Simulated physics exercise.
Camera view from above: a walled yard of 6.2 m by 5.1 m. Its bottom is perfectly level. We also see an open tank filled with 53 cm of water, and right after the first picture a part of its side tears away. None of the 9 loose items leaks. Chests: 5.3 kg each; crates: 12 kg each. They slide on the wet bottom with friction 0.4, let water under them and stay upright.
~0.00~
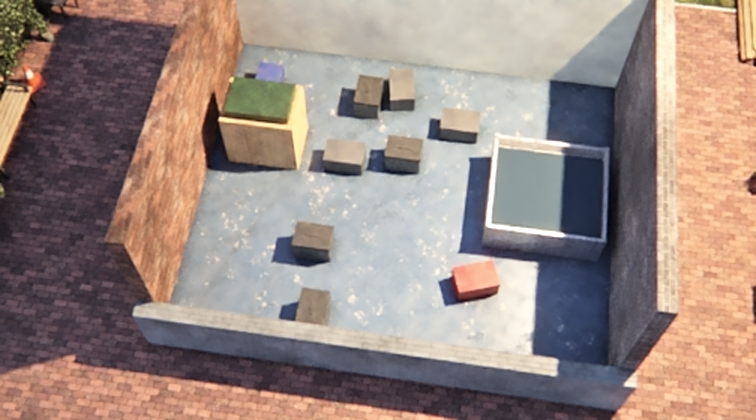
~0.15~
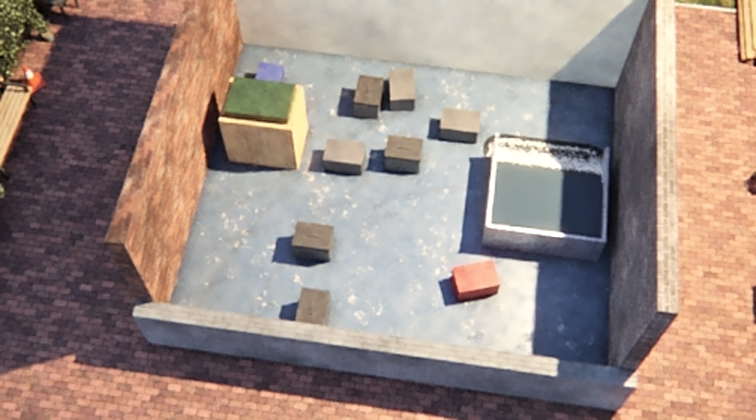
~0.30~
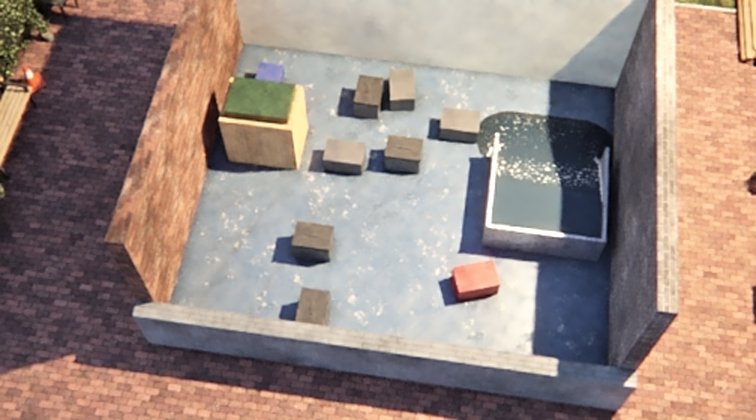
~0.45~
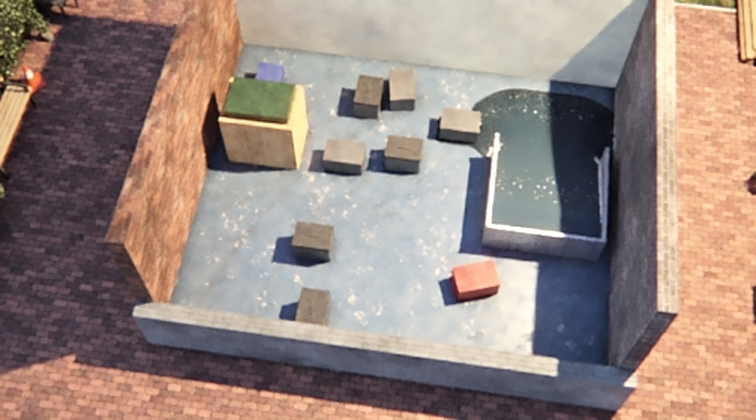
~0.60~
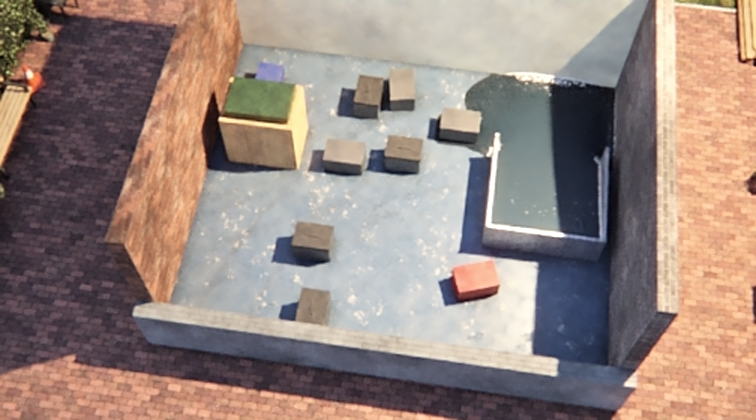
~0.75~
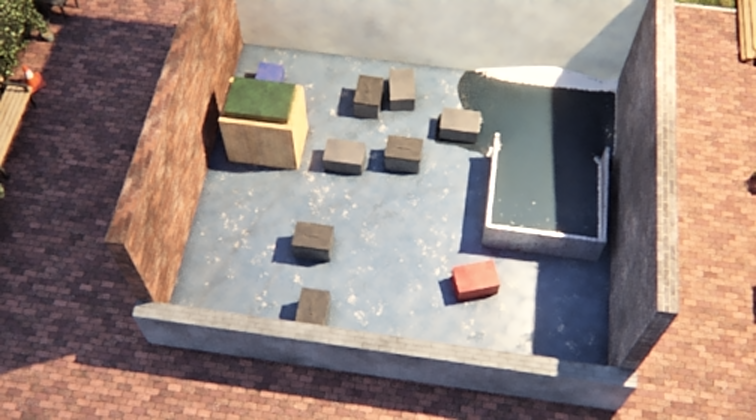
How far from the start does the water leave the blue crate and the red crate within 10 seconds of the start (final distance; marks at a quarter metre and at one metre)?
One by one: The blue crate should travel a moderate distance; the red crate should remain roughly unmoved.
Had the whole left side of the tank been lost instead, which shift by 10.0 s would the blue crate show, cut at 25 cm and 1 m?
Well, the blue crate goes a long way then.
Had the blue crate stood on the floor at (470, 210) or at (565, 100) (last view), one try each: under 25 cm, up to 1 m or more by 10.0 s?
Try one, it keeps its spot; try two, it is swept a long way.
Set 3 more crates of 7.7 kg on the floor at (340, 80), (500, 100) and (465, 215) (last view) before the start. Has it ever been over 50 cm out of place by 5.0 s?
Order as asked - farther, farther, not as far.
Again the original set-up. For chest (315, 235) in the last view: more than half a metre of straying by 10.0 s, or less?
It stayed inside.
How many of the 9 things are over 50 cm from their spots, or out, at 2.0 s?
0 of them.
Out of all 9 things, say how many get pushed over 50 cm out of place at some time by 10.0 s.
That comes to 7.
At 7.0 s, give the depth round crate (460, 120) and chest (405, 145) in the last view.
Around 2 cm and 1 cm.
After 2.0 s the blue crate is near (268, 78), 0.0 m from its start, aground; the red crate is near (476, 276), 0.0 m from its start, aground; 0 afloat.
After 4.5 s the blue crate is near (238, 90), 0.5 m from its start, afloat; the red crate is near (476, 276), 0.0 m from its start, aground; 3 afloat.
After 7.0 s the blue crate is near (238, 91), 0.5 m from its start, afloat; the red crate is near (476, 276), 0.0 m from its start, aground; 3 afloat.
After 10.0 s the blue crate is near (238, 92), 0.5 m from its start, afloat; the red crate is near (476, 276), 0.0 m from its start, aground; 7 afloat.
